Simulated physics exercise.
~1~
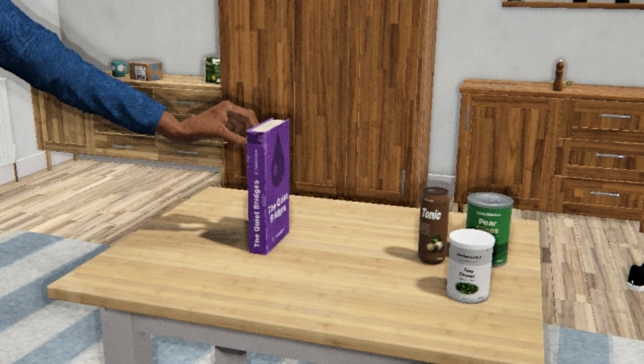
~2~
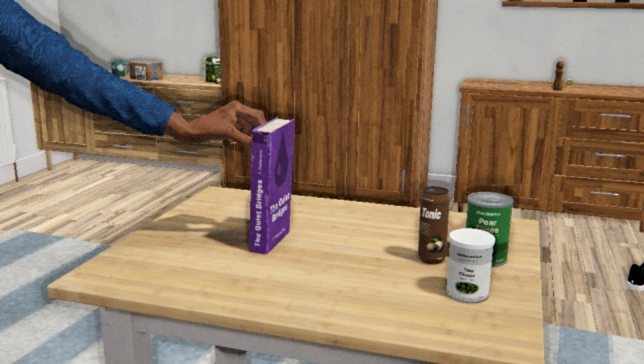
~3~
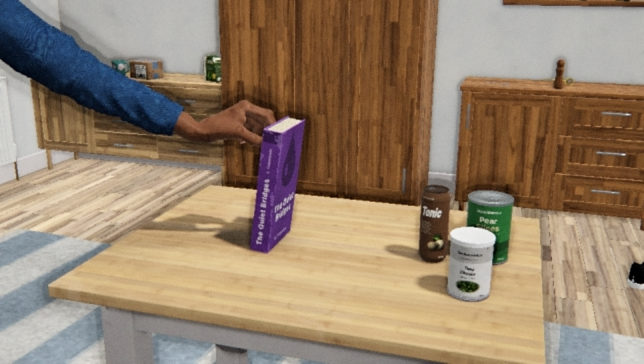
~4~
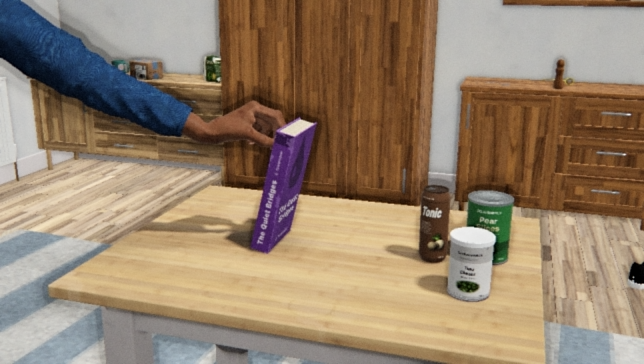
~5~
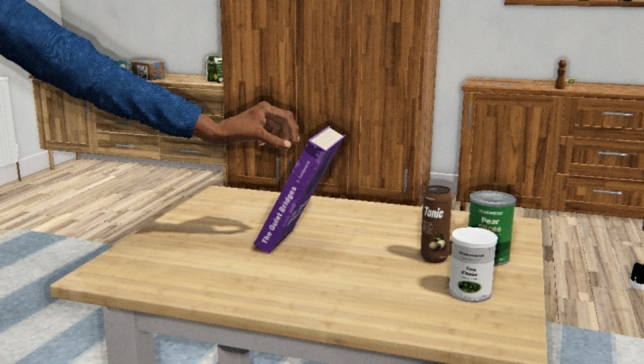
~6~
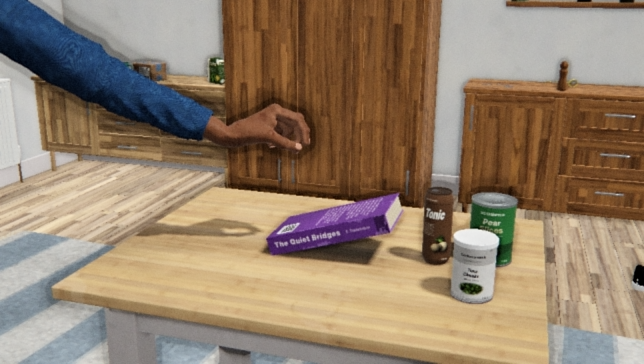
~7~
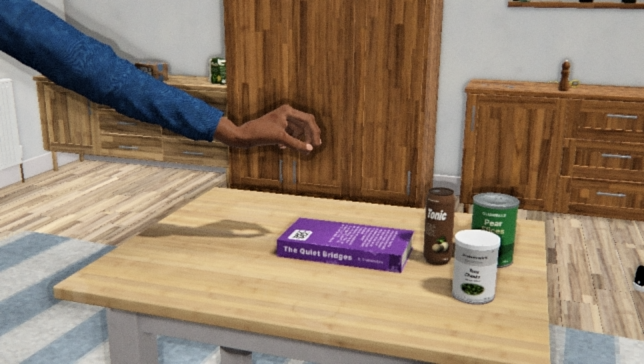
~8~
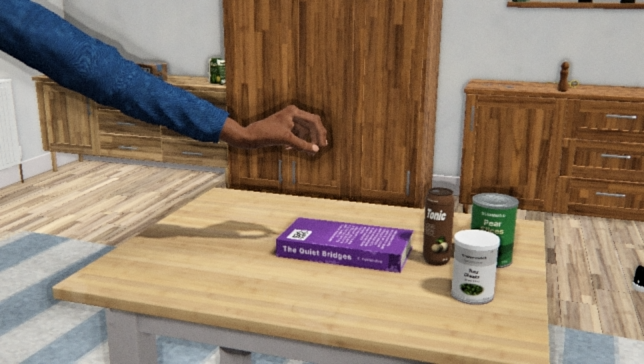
A purple book standing upright on a wooden table leaned to the right as a hand pushed it near the top, then toppled over and lay flat beside the brown, green and white cans, which stayed put while the hand hovered above.
